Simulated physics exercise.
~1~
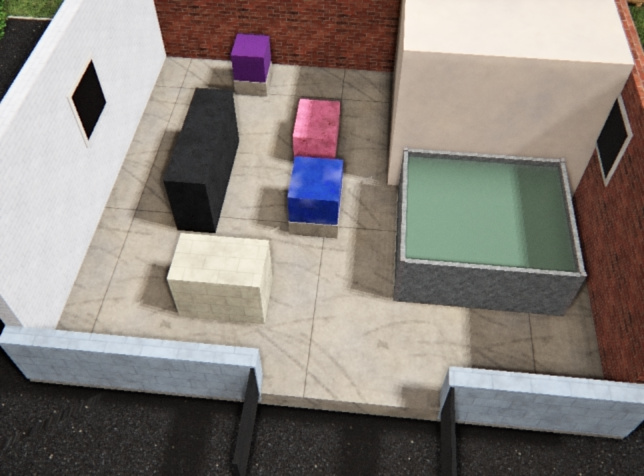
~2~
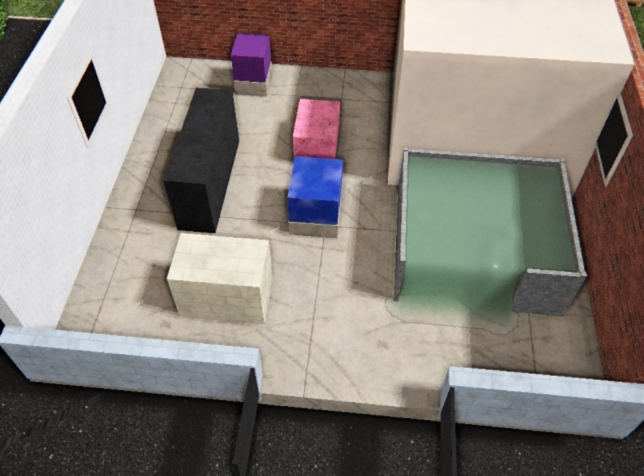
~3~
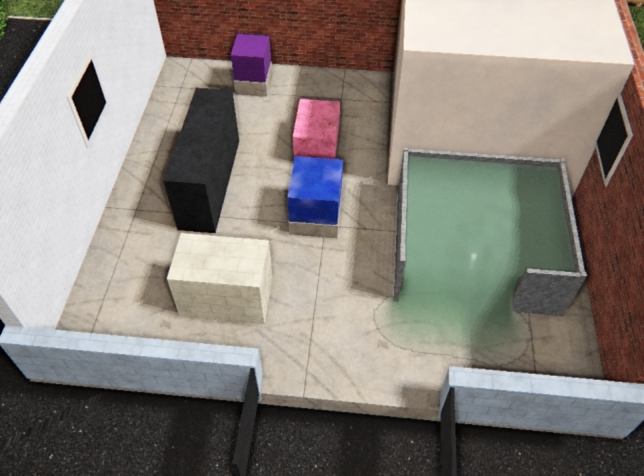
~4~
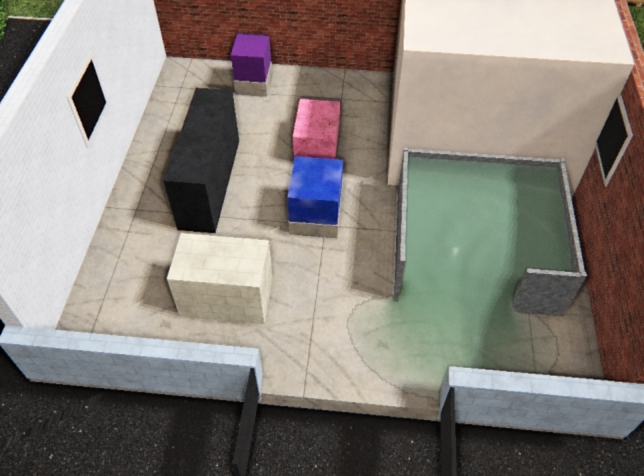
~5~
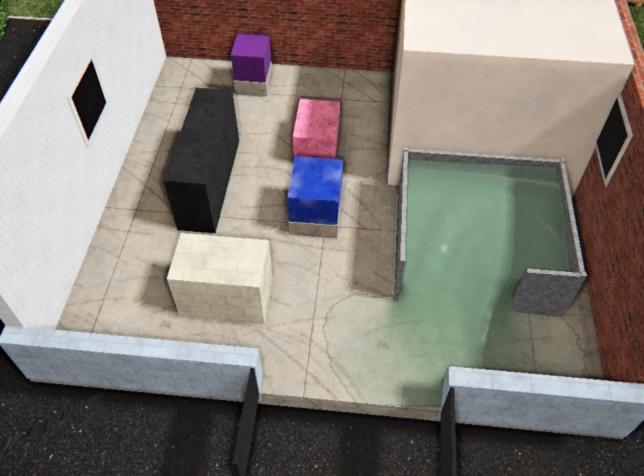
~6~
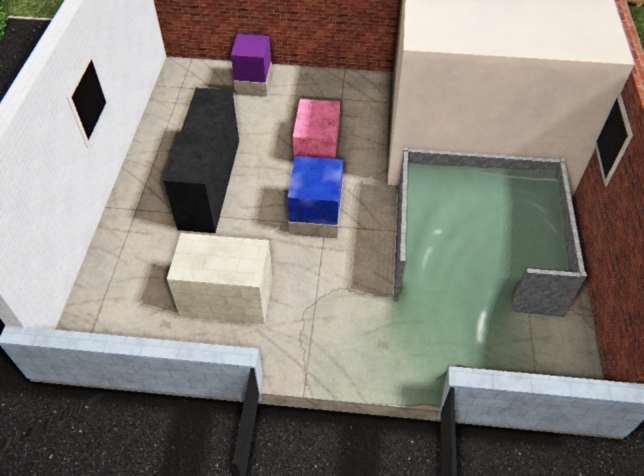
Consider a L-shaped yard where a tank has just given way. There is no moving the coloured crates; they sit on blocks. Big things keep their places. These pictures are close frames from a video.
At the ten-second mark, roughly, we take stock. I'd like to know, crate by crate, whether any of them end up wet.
In order: The pink crate is missed by the water this time. The purple crate is missed by the water this time. The blue crate is missed by the water this time.
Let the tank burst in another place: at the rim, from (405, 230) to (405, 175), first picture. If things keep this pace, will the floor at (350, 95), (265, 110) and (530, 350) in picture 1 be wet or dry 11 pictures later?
The first comes out soaked, the second untouched, the third untouched.
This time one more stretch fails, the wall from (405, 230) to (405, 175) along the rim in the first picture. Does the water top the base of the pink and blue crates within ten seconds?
As I see it, the pink one gets reached, and the blue one gets reached.
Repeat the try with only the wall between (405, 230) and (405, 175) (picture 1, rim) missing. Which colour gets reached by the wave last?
That would be the purple crate.
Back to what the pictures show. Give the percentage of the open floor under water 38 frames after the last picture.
It comes out near 45 percent.
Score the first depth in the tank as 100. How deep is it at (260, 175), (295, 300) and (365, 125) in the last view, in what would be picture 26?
Roughly 0 per cent, 0 per cent and 0 per cent.
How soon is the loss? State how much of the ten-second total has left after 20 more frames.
My figure is about 60 in a hundred.
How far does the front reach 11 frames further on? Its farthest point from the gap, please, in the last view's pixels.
Pixel estimate: (152, 365).
A moment on, water covers 20 % of the floor; the pink crate not reached, the purple crate not reached, the blue crate not reached.
Next, water covers 25 % of the floor; the pink crate not reached, the purple crate not reached, the blue crate not reached.
Then, water covers 30 % of the floor; the pink crate not reached, the purple crate not reached, the blue crate water round its plinth.
Later, water covers 45 % of the floor; the pink crate water round its plinth, the purple crate not reached, the blue crate water round its plinth.
In the end, water covers 70 % of the floor; the pink crate stayed above the water, the purple crate stayed above the water, the blue crate stayed above the water.
